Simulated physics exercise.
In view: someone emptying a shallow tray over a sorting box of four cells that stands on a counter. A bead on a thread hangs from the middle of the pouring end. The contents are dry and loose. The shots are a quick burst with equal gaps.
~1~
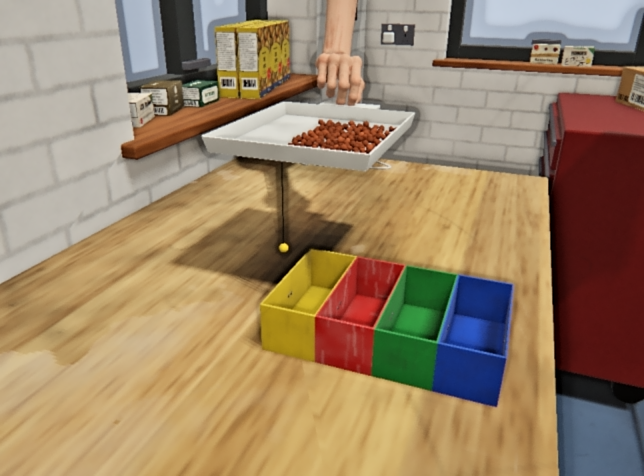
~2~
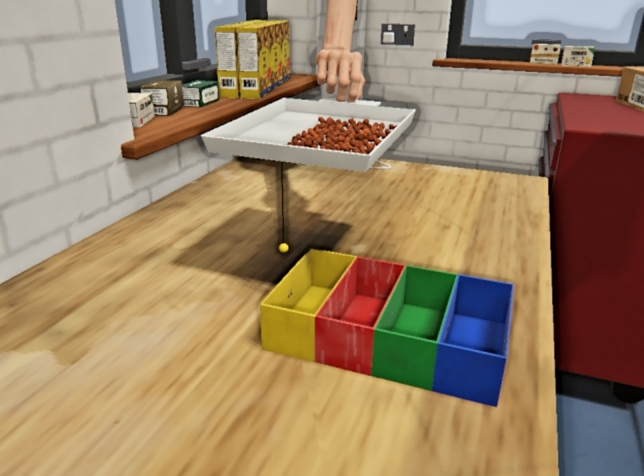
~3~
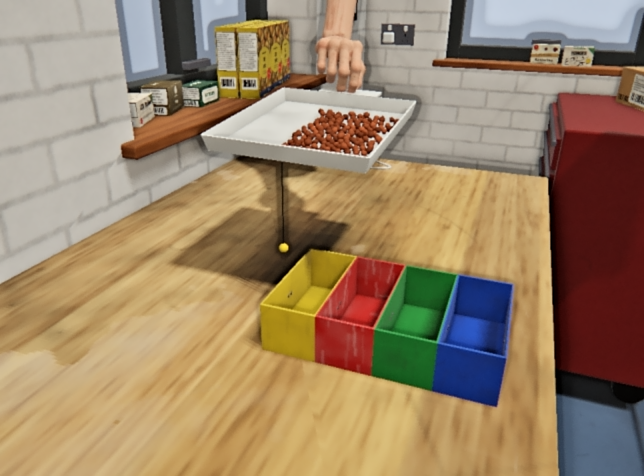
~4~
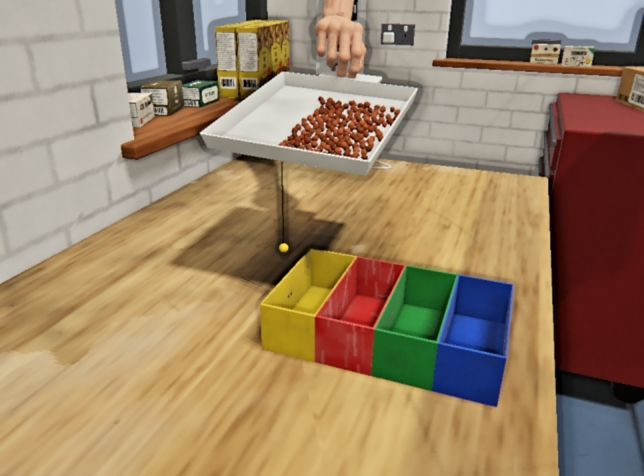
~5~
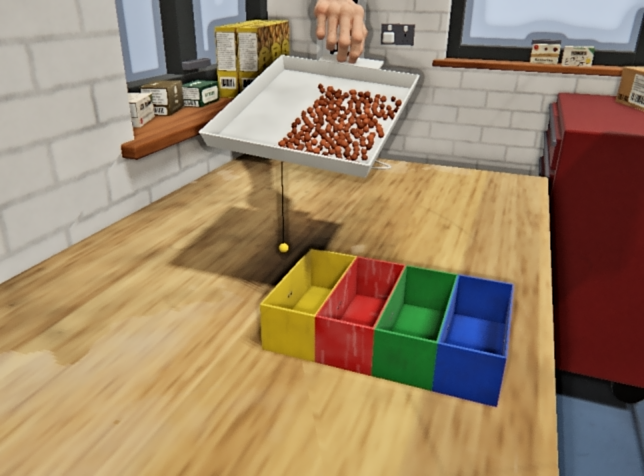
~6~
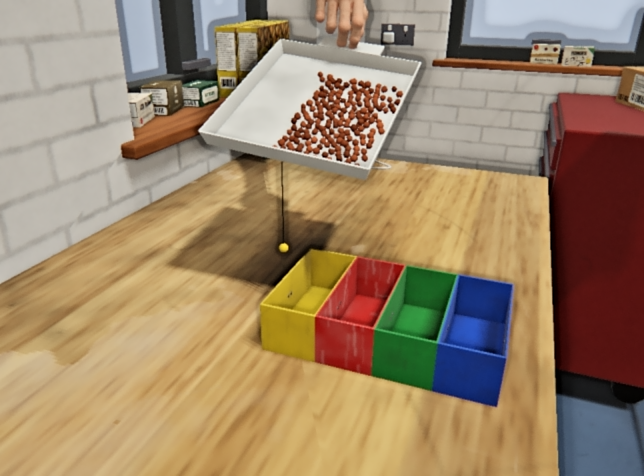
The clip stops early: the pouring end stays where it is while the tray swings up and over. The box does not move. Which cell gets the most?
Fullest: The red cell.
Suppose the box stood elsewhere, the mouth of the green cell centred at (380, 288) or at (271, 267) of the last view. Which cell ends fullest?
In turn: The red one; blue.
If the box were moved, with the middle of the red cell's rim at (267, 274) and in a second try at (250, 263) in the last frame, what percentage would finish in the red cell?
First some 20, then 0 per cent.
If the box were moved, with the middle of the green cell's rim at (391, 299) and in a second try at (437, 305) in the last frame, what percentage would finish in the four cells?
First some 100, then 80 per cent.
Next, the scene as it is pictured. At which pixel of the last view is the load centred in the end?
Roughly at (337, 329).
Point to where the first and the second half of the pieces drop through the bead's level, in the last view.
First near (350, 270), later near (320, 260).
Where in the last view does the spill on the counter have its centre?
Near (249, 322).
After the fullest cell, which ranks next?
In second place: The yellow cell.
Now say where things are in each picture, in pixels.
Corners of the pouring end at (207, 135) and (367, 153), level; middle of the load at (342, 141), clay pellets; bead on its thread at (284, 248); yellow cell at (288, 328); red cell at (344, 341); green cell at (404, 355); blue cell at (468, 370), in the first frame.
Corners of the pouring end at (207, 135) and (367, 154), level; middle of the load at (342, 140), in the second frame.
Corners of the pouring end at (207, 134) and (366, 156), tipped barely, lowest at the right corner; middle of the load at (342, 136), in the third frame.
Corners of the pouring end at (206, 132) and (366, 159), tipped a little, lowest at the right corner; middle of the load at (342, 130), in the fourth frame.
Corners of the pouring end at (205, 131) and (366, 162), tipped clearly, lowest at the right corner; middle of the load at (342, 125), in the fifth frame.
Corners of the pouring end at (204, 130) and (366, 165), tipped clearly, lowest at the right corner; middle of the load at (342, 120); yellow cell at (288, 328); red cell at (344, 341); green cell at (404, 355); blue cell at (468, 370), in the sixth frame.
Soon, tray tipped steeply; nearly all on the tray; a stray few falling or outside the box.
A while on, tray tipped past a quarter turn; about half on the tray; a small part in the red cell; about a third falling or outside the box.
Towards the end, tray tipped past a quarter turn; about half in the red cell; about a third in the yellow cell; a small part falling or outside the box.
Finally, tray tipped past a quarter turn; about half in the red cell; about a third in the yellow cell; none in the blue cell; none in the green cell; a small part outside the box.
